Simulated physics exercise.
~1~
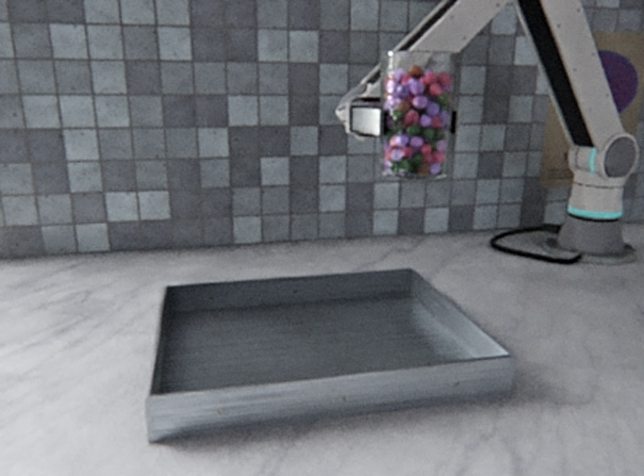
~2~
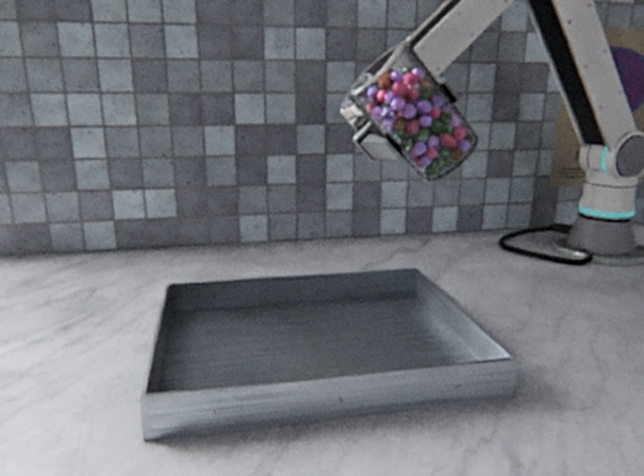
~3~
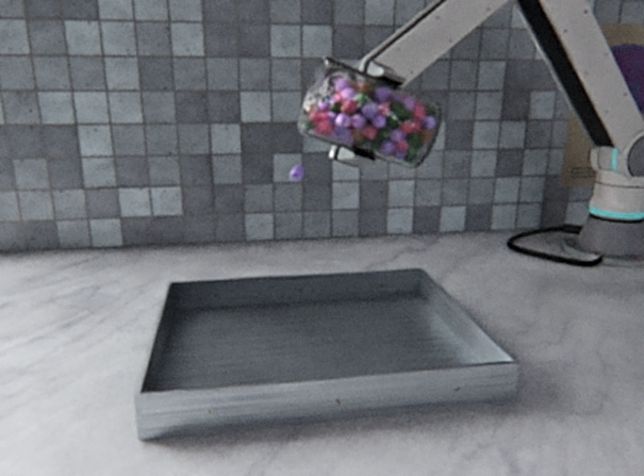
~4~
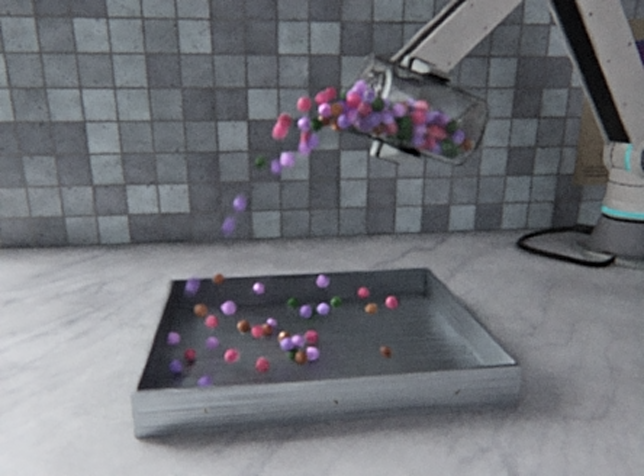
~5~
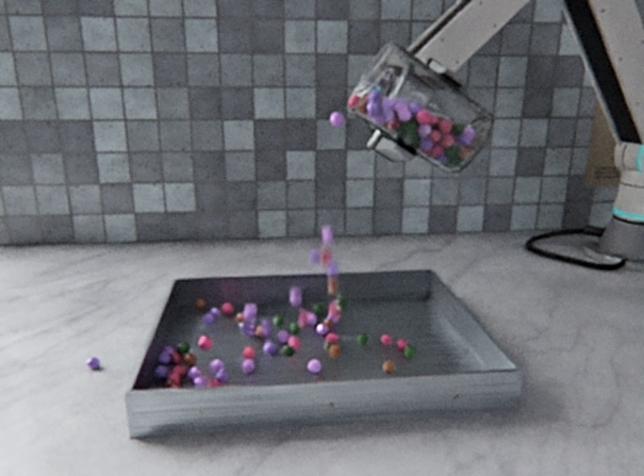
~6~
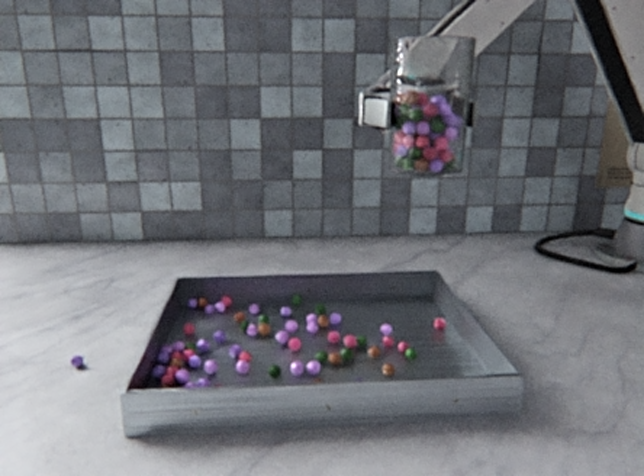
A robot arm tipping a clear beaker of colourful round sweets over a grey tray, spilling some, then righting it still partly full.
